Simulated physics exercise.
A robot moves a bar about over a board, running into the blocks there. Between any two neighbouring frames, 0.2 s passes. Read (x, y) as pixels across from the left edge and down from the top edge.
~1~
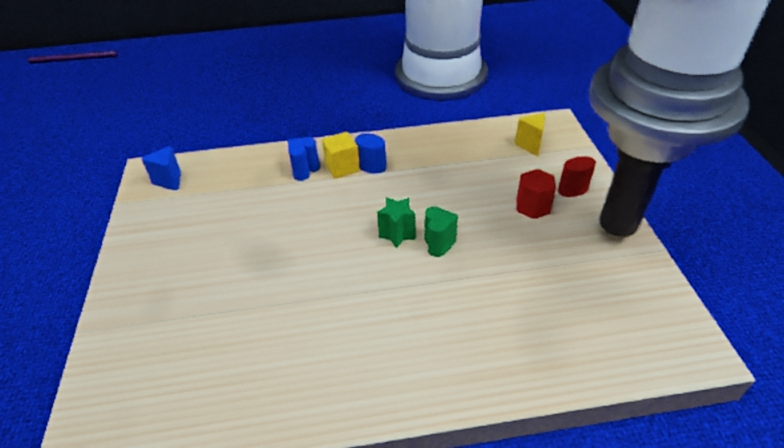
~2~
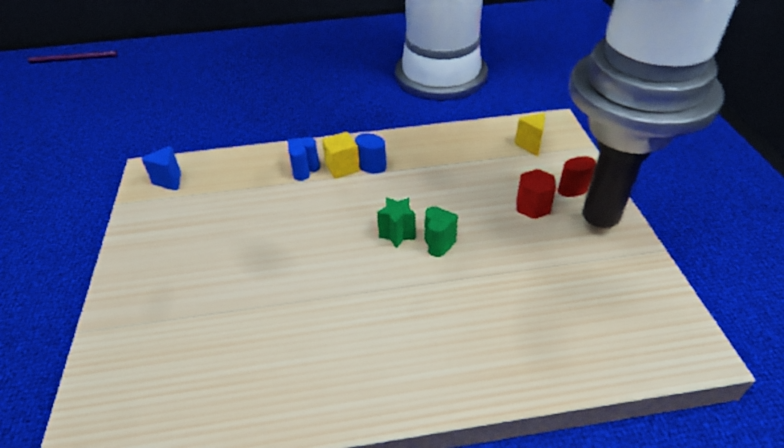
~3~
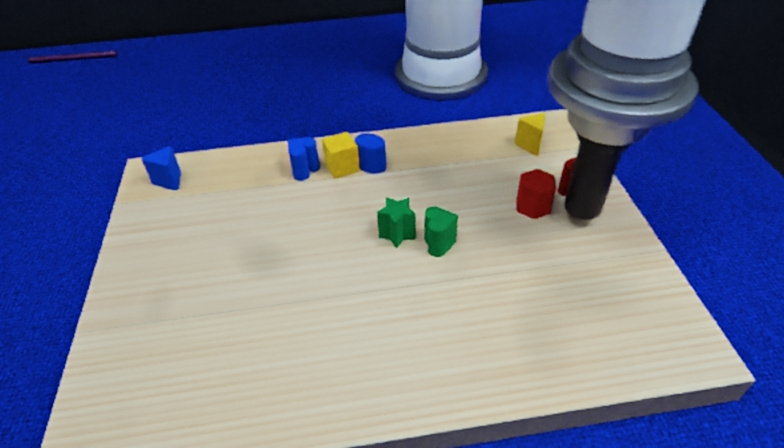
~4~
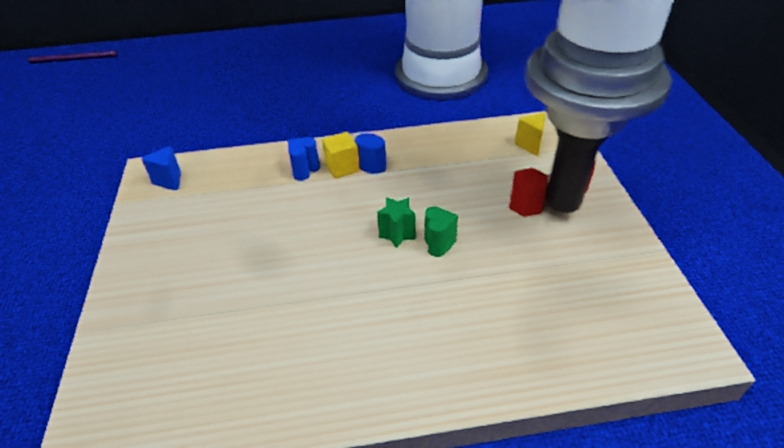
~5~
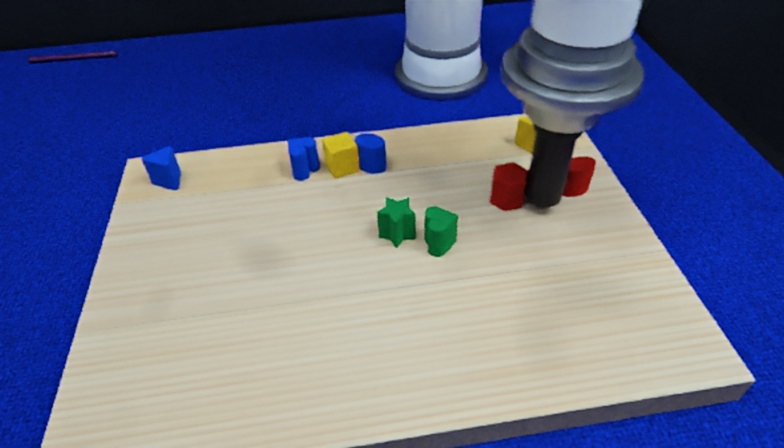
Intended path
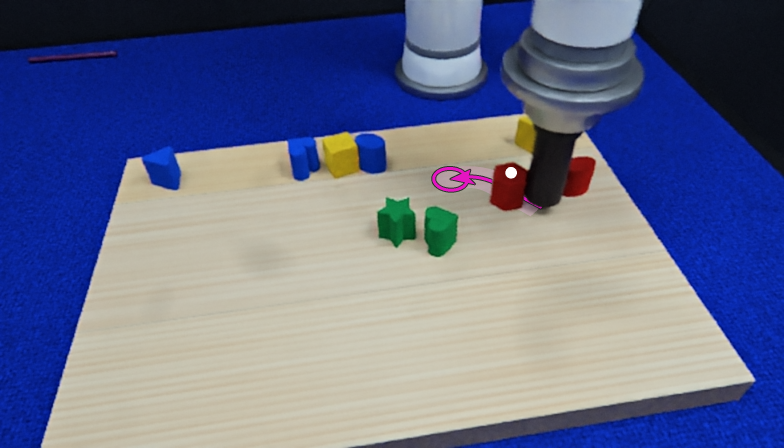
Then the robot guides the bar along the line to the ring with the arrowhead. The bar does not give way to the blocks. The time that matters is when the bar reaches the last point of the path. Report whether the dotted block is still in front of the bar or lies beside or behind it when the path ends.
That block remains ahead.
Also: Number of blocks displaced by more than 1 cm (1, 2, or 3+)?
There will be one block that moves more than 1 cm.
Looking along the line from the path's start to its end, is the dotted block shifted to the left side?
It seems so.
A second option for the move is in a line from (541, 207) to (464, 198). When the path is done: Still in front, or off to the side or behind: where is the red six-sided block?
It keeps leading.
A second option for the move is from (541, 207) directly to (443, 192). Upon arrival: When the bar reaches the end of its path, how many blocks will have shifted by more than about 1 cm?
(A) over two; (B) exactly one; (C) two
Correct choice: B.
Drawn move, from (541, 207) by way of (512, 191) and (483, 178) to (450, 179); the dot is on the red six-sided block.
What follows on the original path. One third of the way, bar (512, 181); red six-sided block (480, 163), turned 20° anticlockwise.
Two thirds of the way, bar (484, 168); red six-sided block (454, 159), turned 45° anticlockwise.
At the end, bar (451, 169); red six-sided block (422, 163), turned 50° anticlockwise; red oval block still.
